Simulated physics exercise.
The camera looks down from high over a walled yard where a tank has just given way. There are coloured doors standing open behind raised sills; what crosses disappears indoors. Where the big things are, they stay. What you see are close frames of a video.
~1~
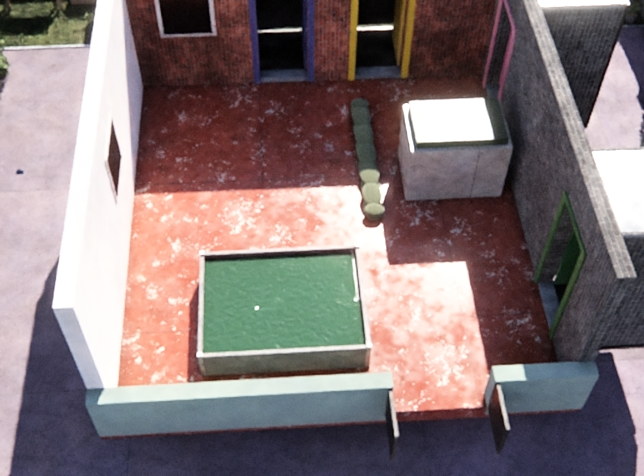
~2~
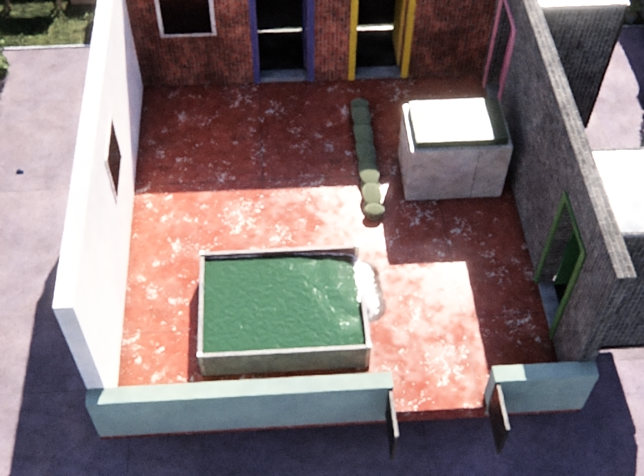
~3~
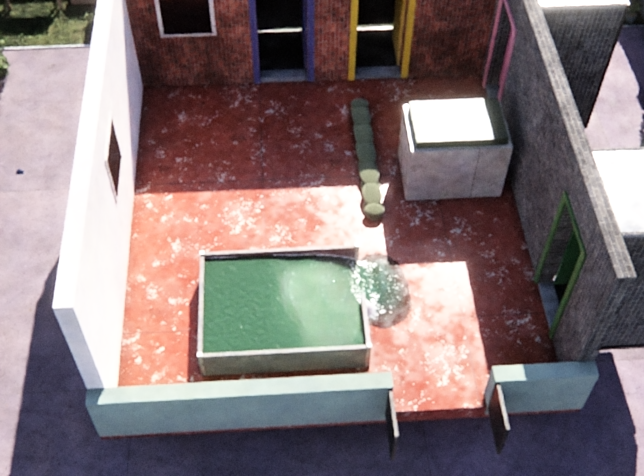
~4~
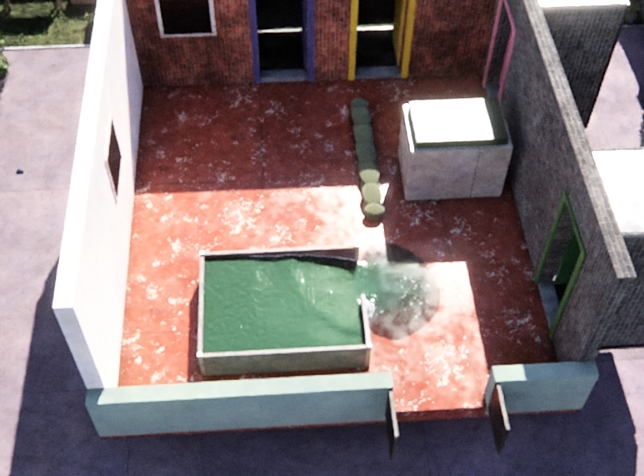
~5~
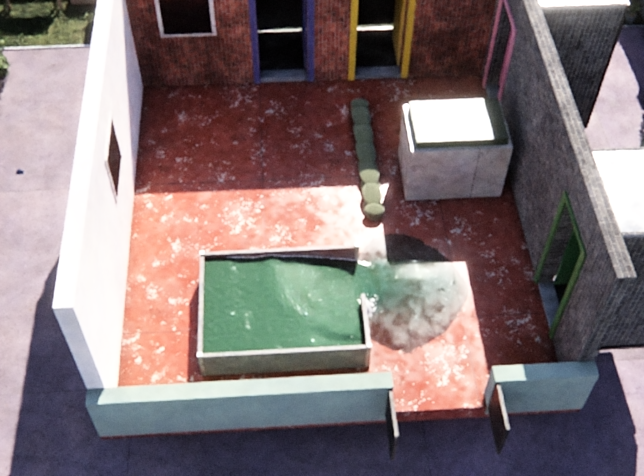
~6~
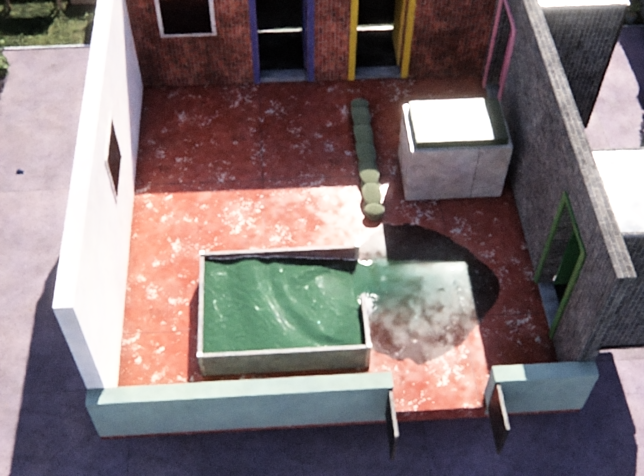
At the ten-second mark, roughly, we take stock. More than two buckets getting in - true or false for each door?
Pink door: False; green door: True; yellow door: False; blue door: False.
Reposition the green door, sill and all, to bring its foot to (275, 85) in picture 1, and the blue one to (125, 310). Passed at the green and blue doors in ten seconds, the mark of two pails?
The green one remains below the limit, while the blue one remains below the limit.
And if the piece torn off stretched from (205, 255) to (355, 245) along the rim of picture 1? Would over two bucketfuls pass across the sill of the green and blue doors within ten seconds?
Outcome - green door comes in lower, blue door breaks the threshold.
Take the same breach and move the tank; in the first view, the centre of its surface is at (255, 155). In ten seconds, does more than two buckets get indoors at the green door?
Green door: Undershoots.
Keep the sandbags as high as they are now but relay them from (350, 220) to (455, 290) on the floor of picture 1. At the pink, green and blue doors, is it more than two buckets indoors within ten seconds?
Note: Pink stays within bounds; green breaks the threshold; blue stays within bounds.
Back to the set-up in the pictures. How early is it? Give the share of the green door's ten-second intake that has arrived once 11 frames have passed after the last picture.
It works out at roughly 15 percent of the ten-second total.
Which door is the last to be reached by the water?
The one in blue.
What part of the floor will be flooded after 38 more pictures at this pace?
I'd guess some 40 per cent.
A moment on, water covers 20 % of the floor; the pink door not reached, the green door under two buckets in, the yellow door not reached, the blue door not reached.
Next, water covers 25 % of the floor; the pink door not reached, the green door over two buckets in, the yellow door not reached, the blue door not reached.
Then, water covers 30 % of the floor; the pink door wet at the sill, nothing in, the green door far over two buckets in, the yellow door not reached, the blue door not reached.
Later, water covers 40 % of the floor; the pink door wet at the sill, nothing in, the green door far over two buckets in, the yellow door wet at the sill, nothing in, the blue door not reached.
In the end, water covers 55 % of the floor; the pink door wet at the sill, nothing in, the green door far over two buckets in, the yellow door wet at the sill, nothing in, the blue door wet at the sill, nothing in.
